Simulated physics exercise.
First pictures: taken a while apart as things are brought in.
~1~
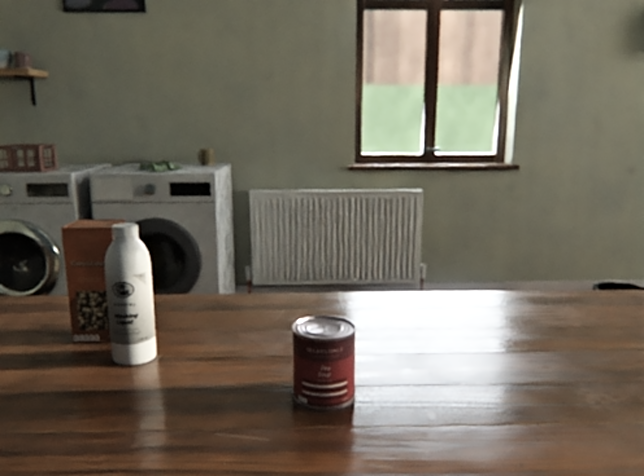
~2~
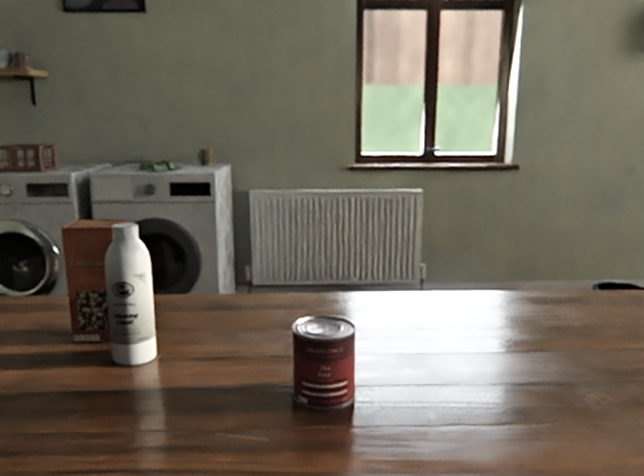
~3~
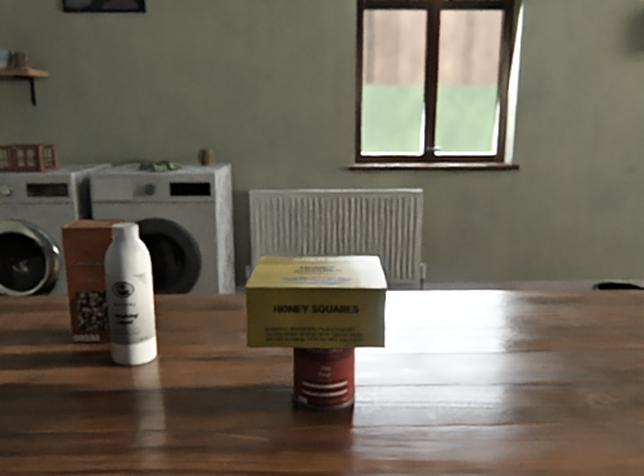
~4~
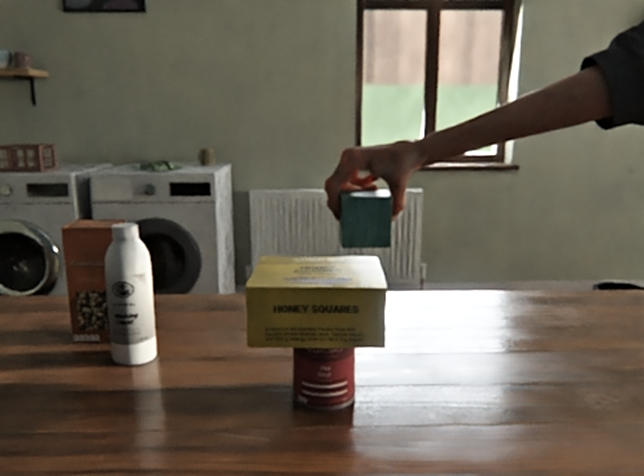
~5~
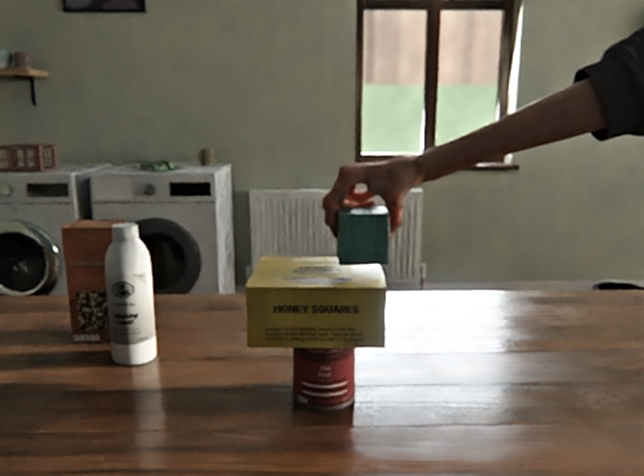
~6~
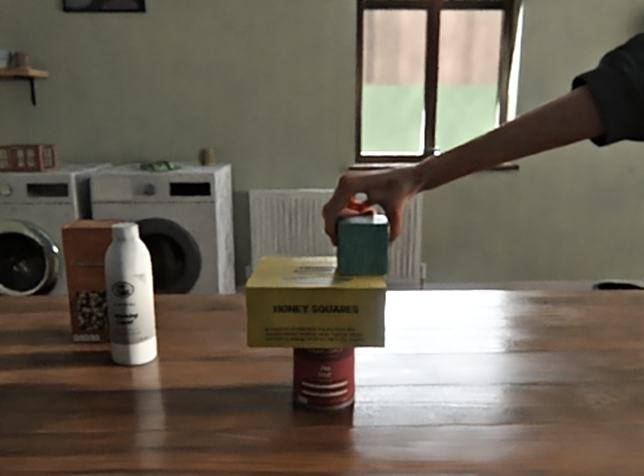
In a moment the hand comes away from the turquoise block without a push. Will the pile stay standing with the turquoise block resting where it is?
Stable.
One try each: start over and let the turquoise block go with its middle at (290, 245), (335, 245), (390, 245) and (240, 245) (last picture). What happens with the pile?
Try 1: Stable. Try 2: Stable. Try 3: Falls over. Try 4: Falls over.
Then, 0.40 s after the last picture, nothing has stirred.
Then, 1.20 s after the last picture, turquoise block resting near (363, 245).
At rest, all 5 in place. Seen from the same camera at the end, turquoise block near (363, 245). The pile stays up.
